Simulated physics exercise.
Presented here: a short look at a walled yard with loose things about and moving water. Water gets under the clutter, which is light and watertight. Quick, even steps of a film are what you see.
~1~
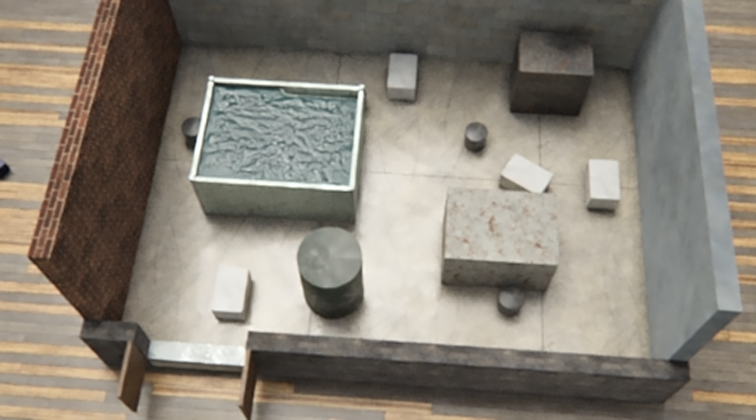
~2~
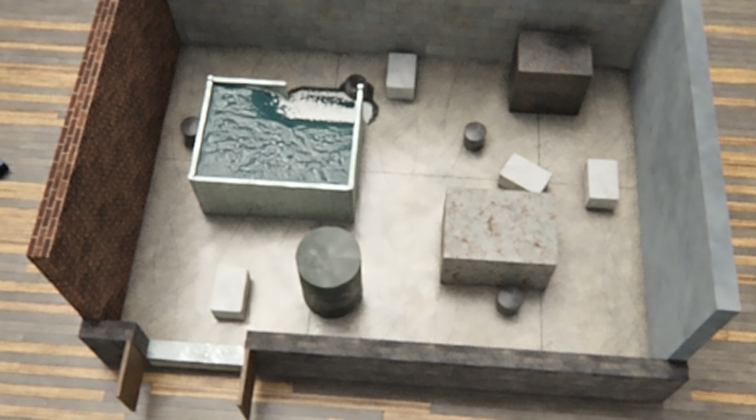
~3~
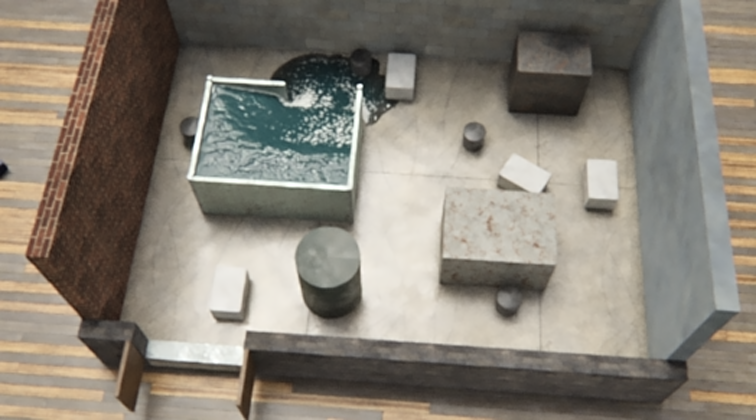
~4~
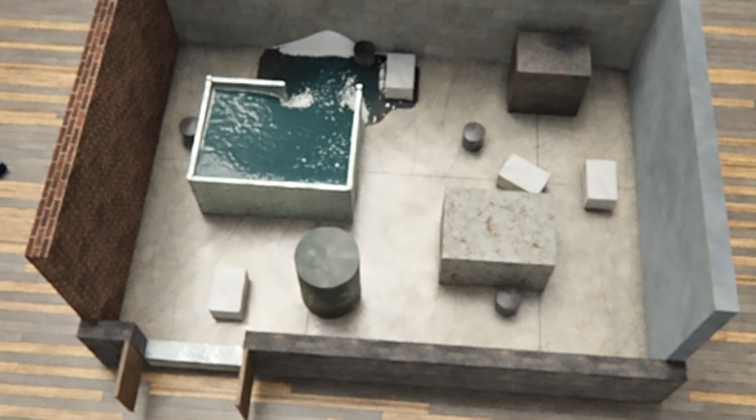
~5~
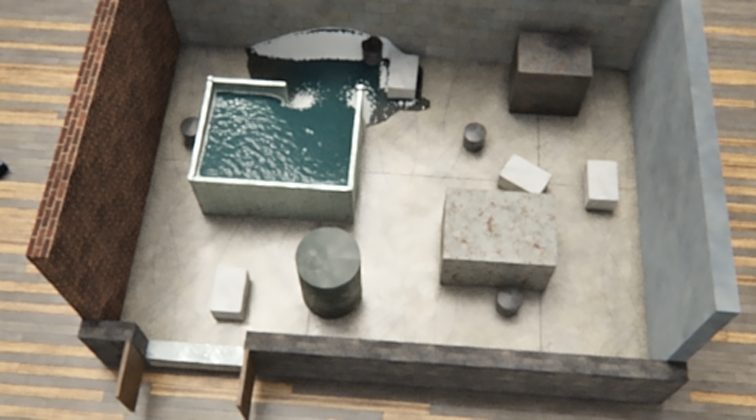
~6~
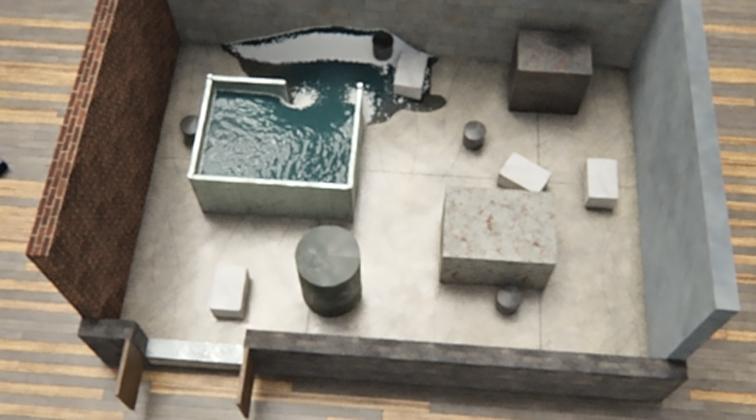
To begin with, a brimming tank stands in a walled yard among scattered blocks and small cylinders. Water then pours through a gap in its back edge, pooling along the rear wall and pushing a dark pail rightward. The pool spreads wider, the pail floats, and a nearby pale crate shifts slightly.
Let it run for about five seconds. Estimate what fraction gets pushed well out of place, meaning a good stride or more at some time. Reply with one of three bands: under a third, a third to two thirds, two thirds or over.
Two thirds or over.
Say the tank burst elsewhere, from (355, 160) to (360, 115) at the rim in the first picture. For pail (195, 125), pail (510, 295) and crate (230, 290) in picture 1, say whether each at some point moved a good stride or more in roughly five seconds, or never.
First below the mark, then over the mark, then below the mark.
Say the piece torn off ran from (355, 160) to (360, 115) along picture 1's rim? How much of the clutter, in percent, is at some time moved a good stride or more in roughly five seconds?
I'd guess close to 60 percent.
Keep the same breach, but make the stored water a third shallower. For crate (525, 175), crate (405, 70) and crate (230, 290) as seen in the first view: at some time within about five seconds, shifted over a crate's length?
One: Passed the mark. Two: Passed the mark. Three: Stayed below the mark.
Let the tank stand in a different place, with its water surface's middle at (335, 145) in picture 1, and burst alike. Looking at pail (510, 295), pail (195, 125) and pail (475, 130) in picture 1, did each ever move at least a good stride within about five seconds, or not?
Lab note - in sequence: Less than that; displaced that much; displaced that much.
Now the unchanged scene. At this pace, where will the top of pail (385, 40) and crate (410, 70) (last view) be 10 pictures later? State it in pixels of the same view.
They end up close to (484, 136) and close to (501, 165).
A moment on, 2 of 8 are well off their spots; 1 afloat.
Next, 3 of 8 are well off their spots; 3 afloat.
Later, 6 of 8 are well off their spots; 3 afloat.
In the end, 6 of 8 are well off their spots, and 6 have been at some point; 2 afloat.
